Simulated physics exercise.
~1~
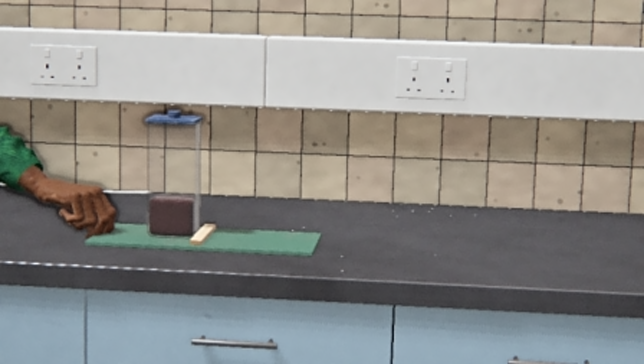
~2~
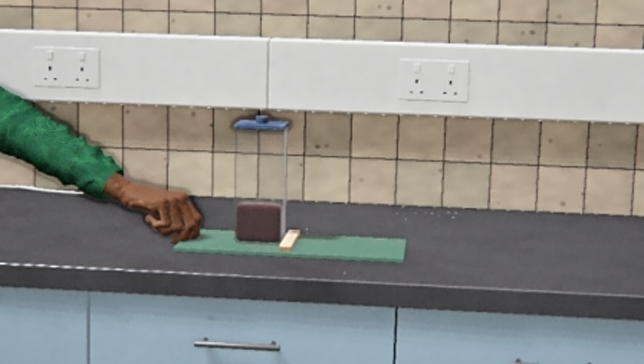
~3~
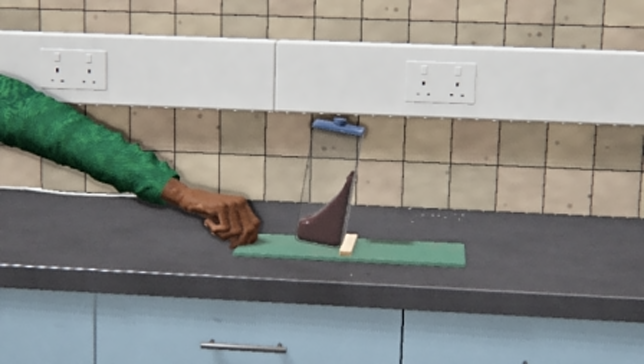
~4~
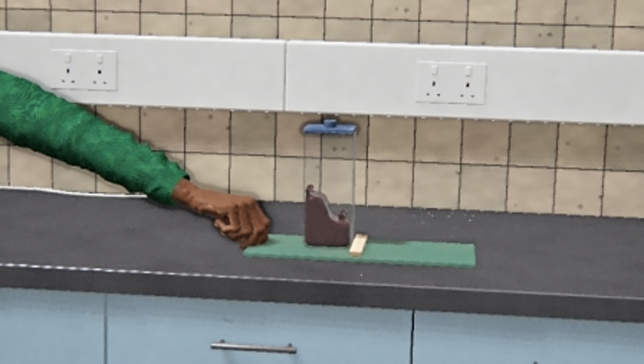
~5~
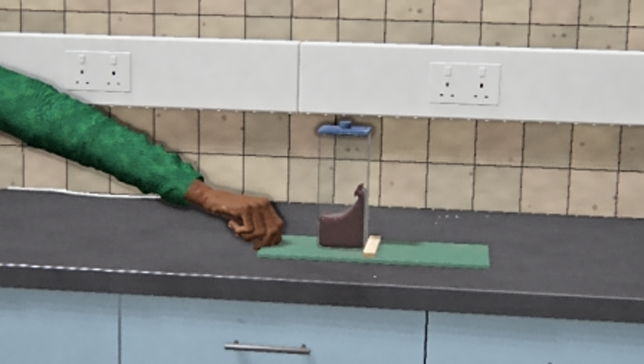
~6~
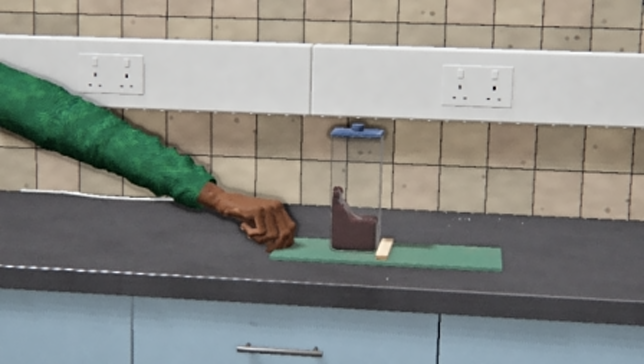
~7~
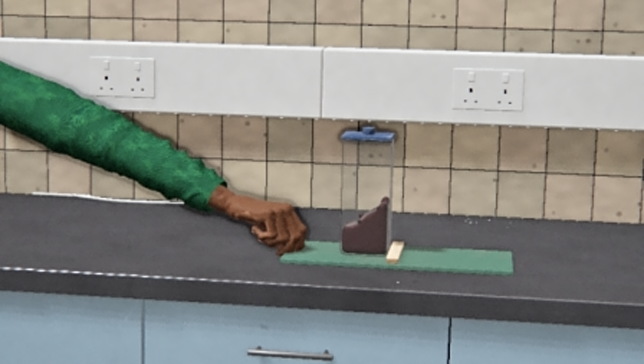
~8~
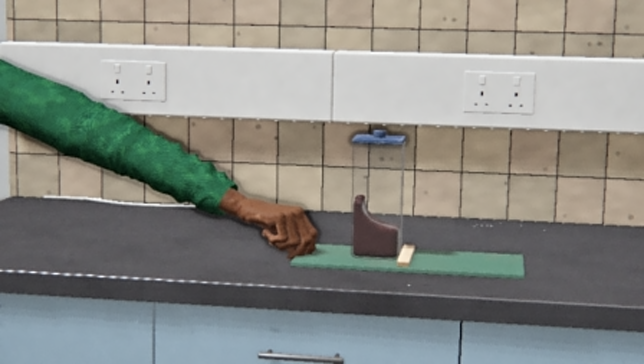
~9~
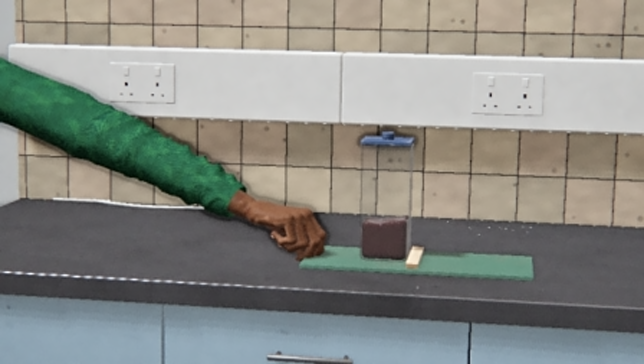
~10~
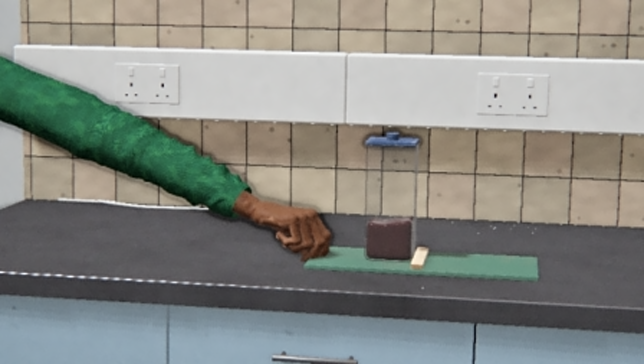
Kitchen worktop, a hand sliding a green board right and stopping, a bottle of dark liquid tipping, settling upright as liquid sloshes.
